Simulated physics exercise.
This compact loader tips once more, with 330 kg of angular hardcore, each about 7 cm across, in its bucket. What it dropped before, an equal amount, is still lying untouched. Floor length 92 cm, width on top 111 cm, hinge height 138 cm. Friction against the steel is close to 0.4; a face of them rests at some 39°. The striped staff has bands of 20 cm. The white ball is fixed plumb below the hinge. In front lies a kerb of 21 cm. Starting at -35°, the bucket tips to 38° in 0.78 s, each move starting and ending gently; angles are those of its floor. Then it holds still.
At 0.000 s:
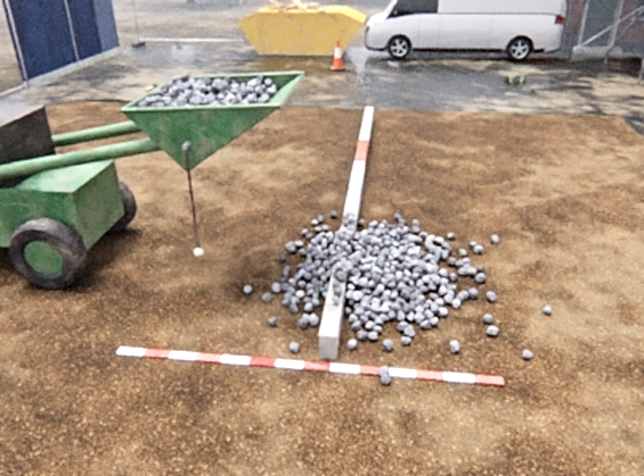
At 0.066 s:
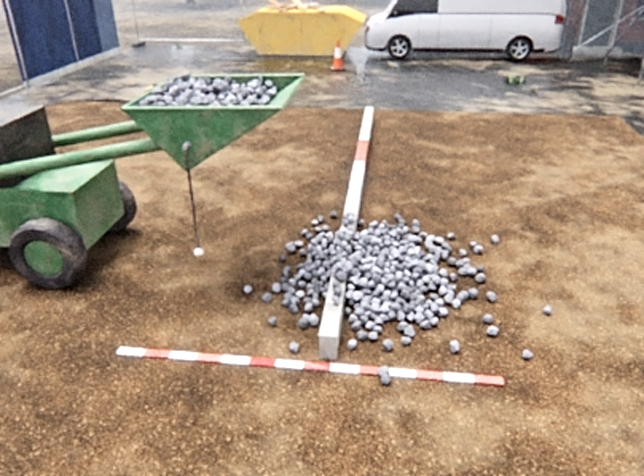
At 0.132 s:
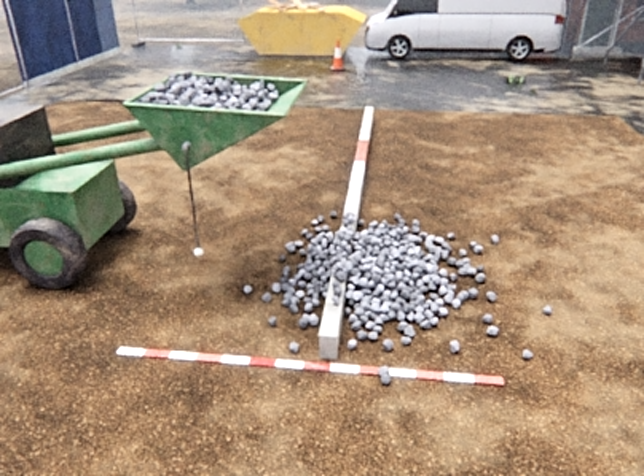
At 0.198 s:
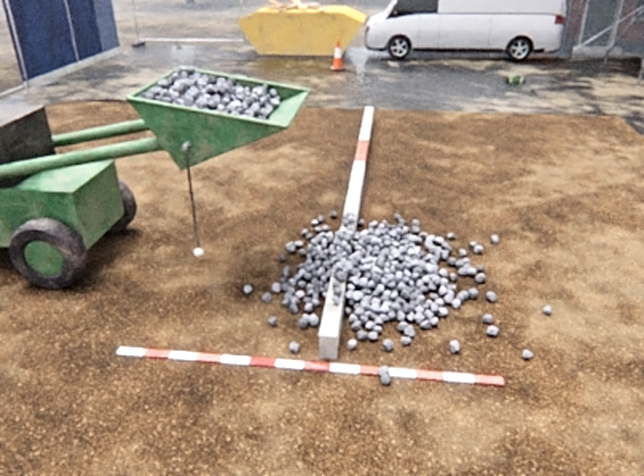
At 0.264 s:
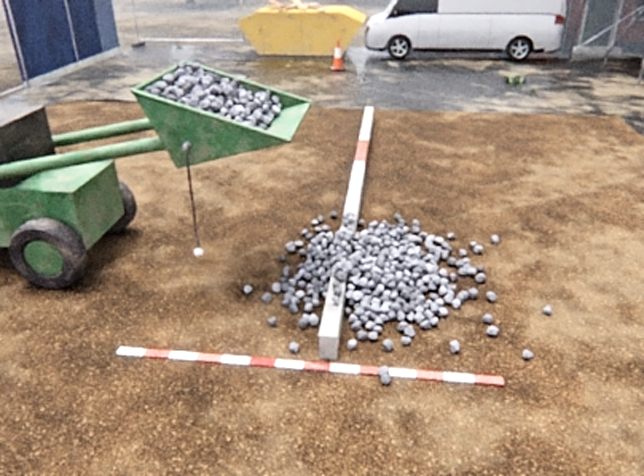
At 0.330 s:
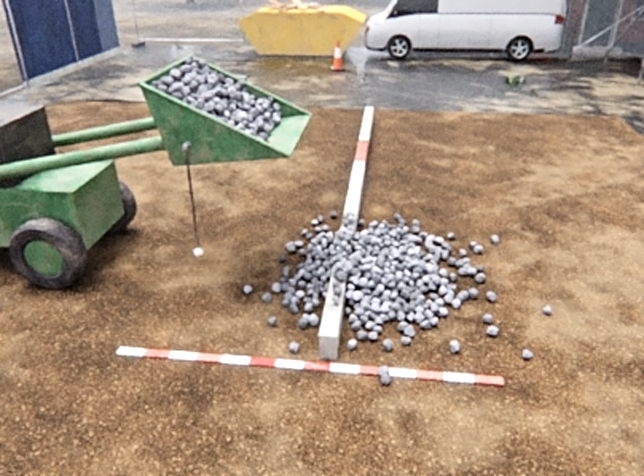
A green loader's bucket full of grey stones slowly tilted forward, its right edge dipping as its back rose, while the stones stayed inside and the scattered pile over the kerb lay still.
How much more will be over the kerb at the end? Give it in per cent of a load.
Close to 10 parts in a hundred.
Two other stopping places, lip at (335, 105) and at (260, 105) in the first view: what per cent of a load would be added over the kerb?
About 85 and 0 per cent.
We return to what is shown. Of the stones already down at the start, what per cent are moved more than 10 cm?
Roughly 0 per cent of them.
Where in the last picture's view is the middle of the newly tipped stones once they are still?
Around (316, 256).
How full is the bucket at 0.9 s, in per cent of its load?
Roughly 95 per cent is still inside.
After 0.6 s the floor is at 26°; in per cent of one load, 100 in the bucket, 23 on this side of the kerb, 77 over the kerb; the foremost stones are at (495, 277).
After 0.9 s the floor is at 38°; in per cent of one load, 94 in the bucket, 29 on this side of the kerb, 77 over the kerb; the foremost stones are at (495, 277).
After 1.2 s the floor is at 38°; in per cent of one load, 36 in the bucket, 86 on this side of the kerb, 78 over the kerb; the foremost stones are at (495, 277).
After 3.8 s the floor is at 38°; in per cent of one load, 0 in the bucket, 113 on this side of the kerb, 87 over the kerb; the foremost stones are at (495, 277). Net gain over the kerb, 10.
